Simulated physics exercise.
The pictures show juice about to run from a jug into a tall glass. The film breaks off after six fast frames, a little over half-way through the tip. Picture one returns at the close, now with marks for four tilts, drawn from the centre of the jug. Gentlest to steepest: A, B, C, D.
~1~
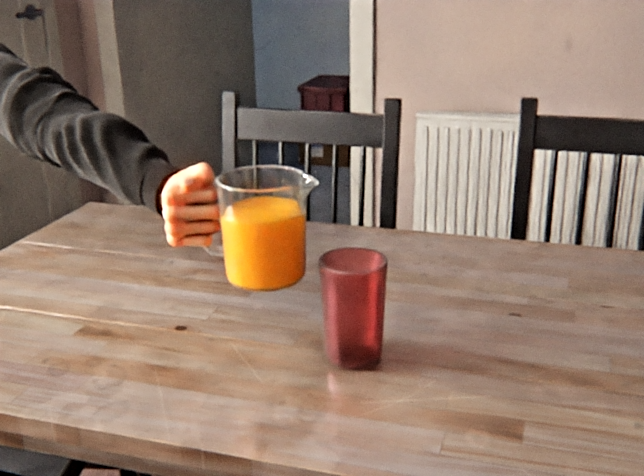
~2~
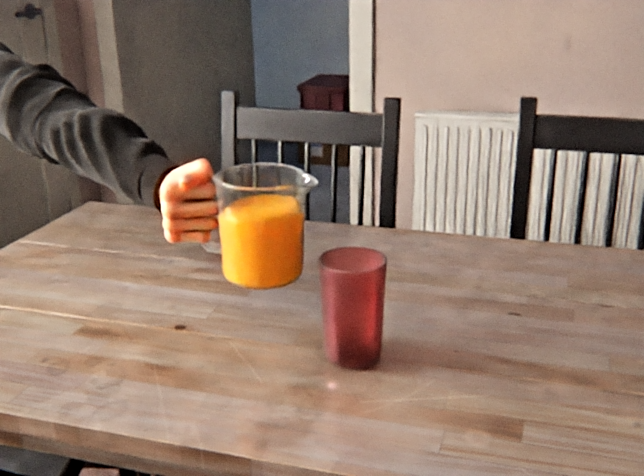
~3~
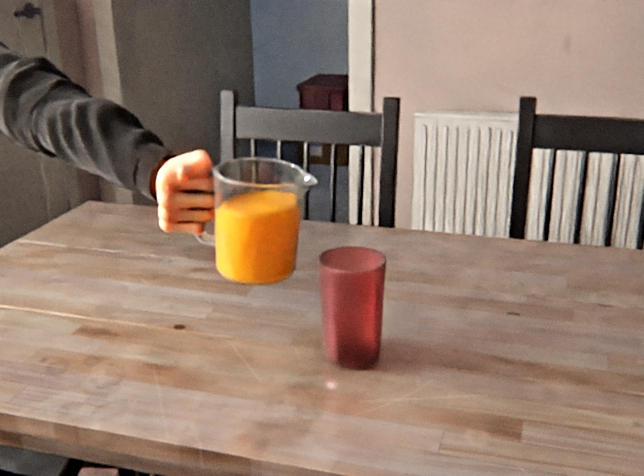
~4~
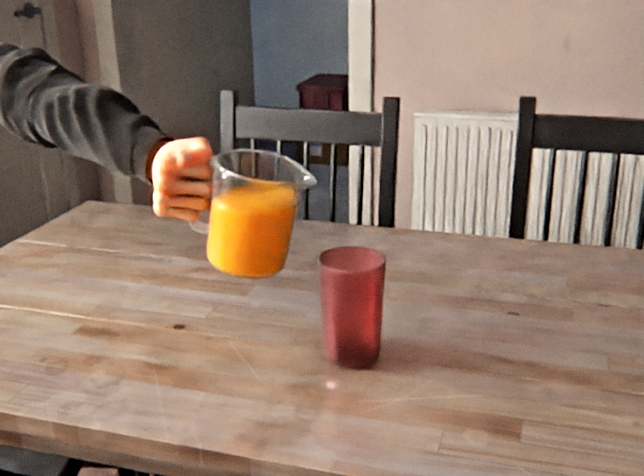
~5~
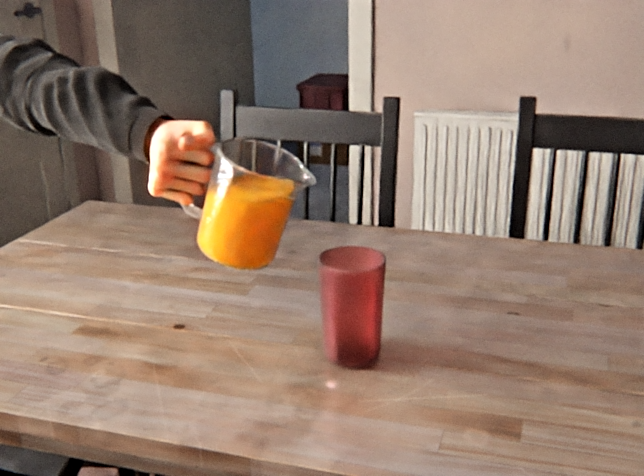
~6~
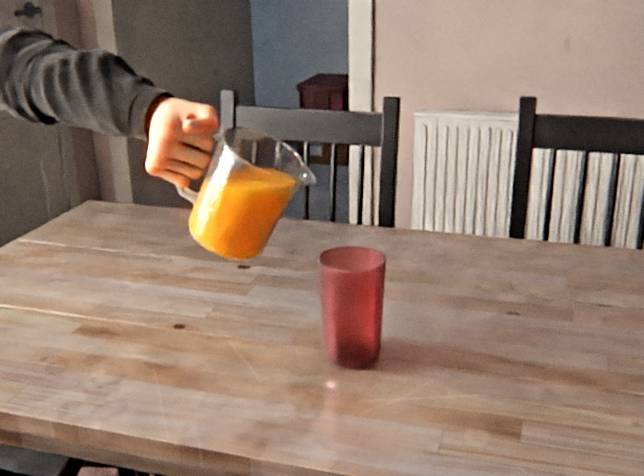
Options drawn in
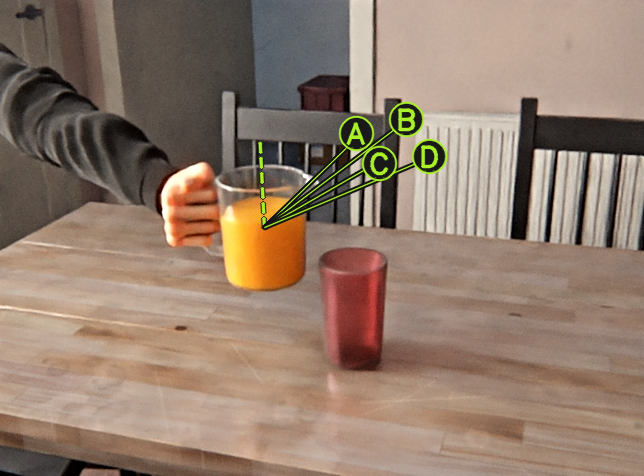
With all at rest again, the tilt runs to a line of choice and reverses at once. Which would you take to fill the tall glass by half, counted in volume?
D works best here.
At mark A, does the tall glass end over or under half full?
Under.
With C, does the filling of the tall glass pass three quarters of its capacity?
No, less.
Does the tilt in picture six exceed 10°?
Yes.
On the marked copy, A at (346, 148); B at (393, 130); C at (363, 170); D at (414, 164).
For mark A, the tall glass ends with about 11 % of what it can hold.
For mark B, the tall glass ends with about 20 % of what it can hold.
For mark C, the tall glass ends with about 33 % of what it can hold.
For mark D, the tall glass ends with about 49 % of what it can hold.
